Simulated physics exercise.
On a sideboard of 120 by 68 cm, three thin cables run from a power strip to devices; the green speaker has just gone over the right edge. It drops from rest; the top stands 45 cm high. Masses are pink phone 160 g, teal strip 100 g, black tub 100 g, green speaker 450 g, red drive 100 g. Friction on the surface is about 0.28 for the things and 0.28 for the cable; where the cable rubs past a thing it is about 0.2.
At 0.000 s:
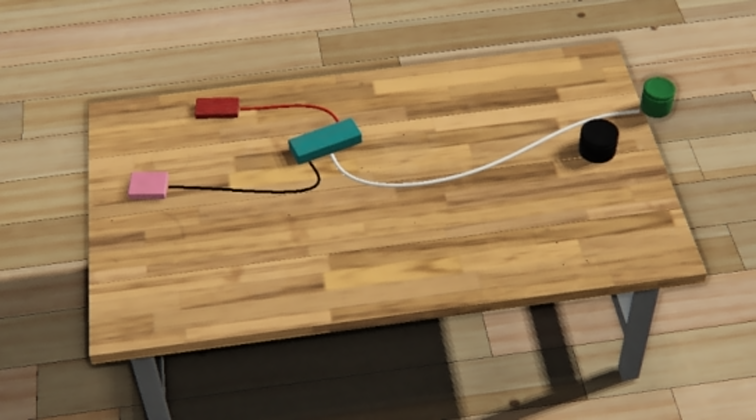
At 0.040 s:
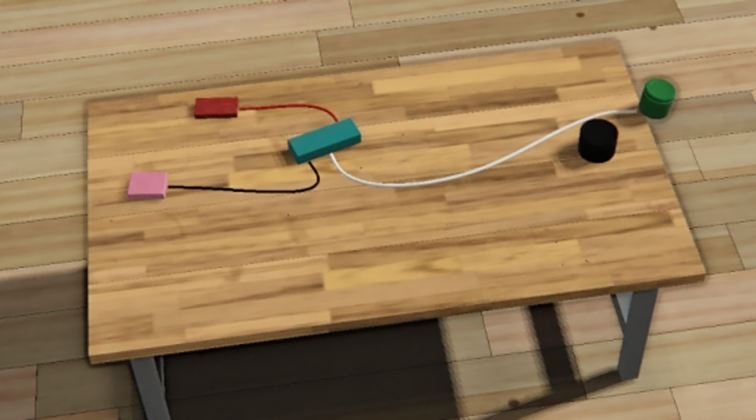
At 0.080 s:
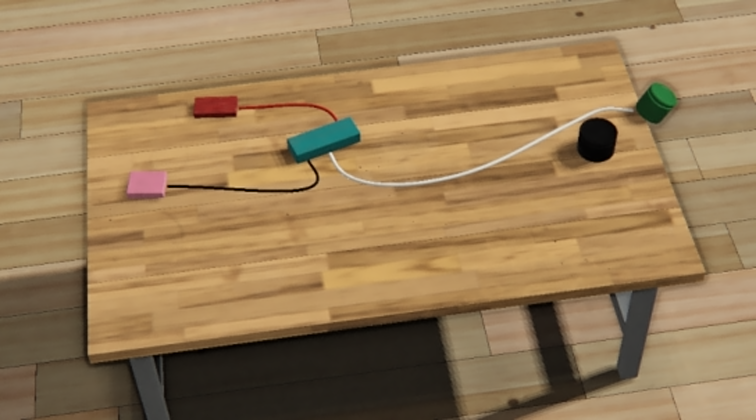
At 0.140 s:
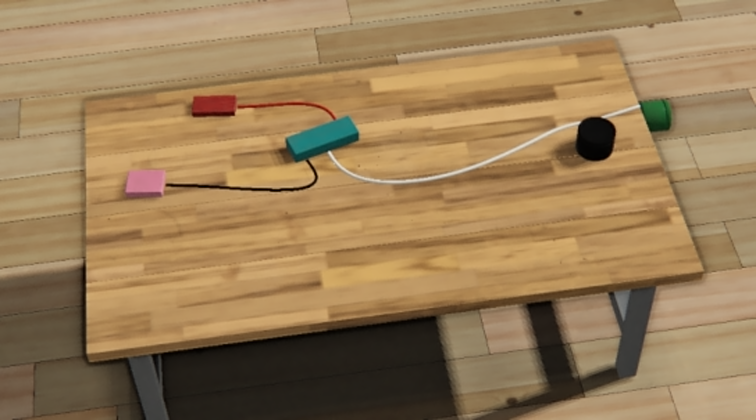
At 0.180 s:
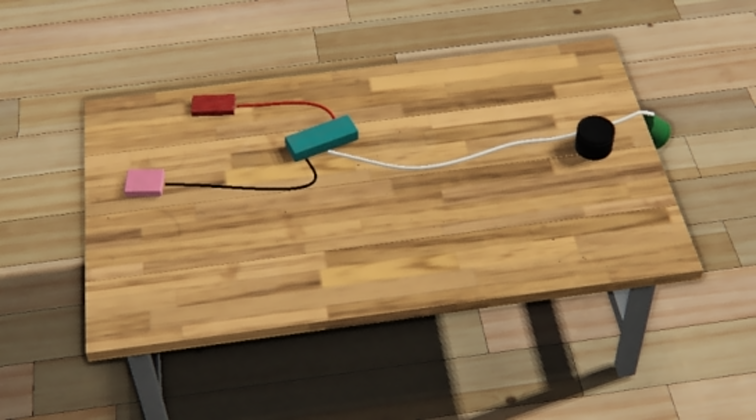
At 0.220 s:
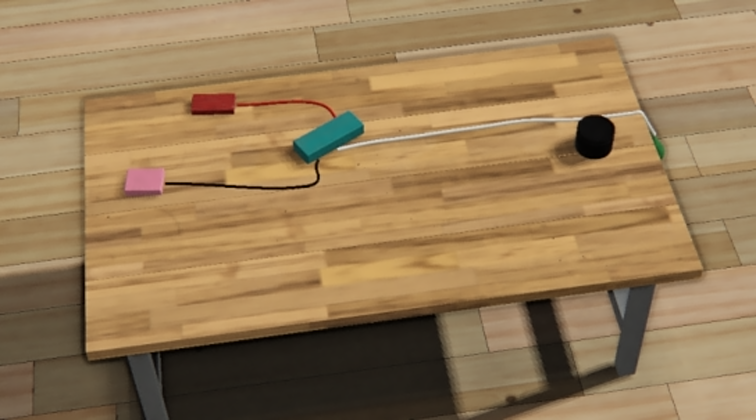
The green speaker tilted and dropped over the table's right edge, drawing its white cable nearly straight past the black tub, and the teal power strip shifted slightly right while the pink phone stayed put.
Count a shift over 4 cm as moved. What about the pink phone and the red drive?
In order: The pink phone moves; the red drive moves.
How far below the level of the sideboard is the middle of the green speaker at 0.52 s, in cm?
About 40 cm.
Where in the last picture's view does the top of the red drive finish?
Around (375, 109).
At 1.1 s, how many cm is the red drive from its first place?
Some 36 cm.
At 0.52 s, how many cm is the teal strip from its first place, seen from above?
Some 30 cm.
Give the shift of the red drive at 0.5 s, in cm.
About 24 cm.
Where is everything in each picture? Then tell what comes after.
In the first frame, pink phone (148, 183); red drive (217, 106); white cable runs through (419, 184) (484, 168) (540, 142).
In the second frame, green speaker (659, 89); white cable runs through (482, 168) (600, 115).
In the third frame, green speaker (656, 103); white cable runs through (481, 168) (597, 111).
In the fourth frame, green speaker (654, 116); white cable runs through (482, 164).
In the fifth frame, green speaker (651, 131); white cable runs through (494, 149) (627, 118).
In the sixth frame, pink phone (144, 179); red drive (213, 102); white cable runs through (440, 133) (507, 123) (643, 116).
At 0.5 s, the strip's end of the white cable at (464, 99); pink phone 32 cm off its start, red drive 24 cm off its start, teal strip 30 cm off its start.
At 0.8 s, the strip's end of the white cable at (536, 77); pink phone 50 cm off its start, red drive 35 cm off its start, teal strip 47 cm off its start.
At 1.1 s, the strip's end of the white cable at (537, 76); pink phone 52 cm off its start at (391, 147), red drive 35 cm off its start at (375, 109), teal strip 48 cm off its start at (527, 73).
At 1.4 s, the strip's end of the white cable at (537, 76); pink phone 52 cm off its start, red drive 35 cm off its start, teal strip 48 cm off its start.
At 2.6 s, the strip's end of the white cable at (537, 76); pink phone 52 cm off its start at (391, 147), red drive 35 cm off its start at (375, 109), teal strip 48 cm off its start at (527, 73), green speaker over the edge.
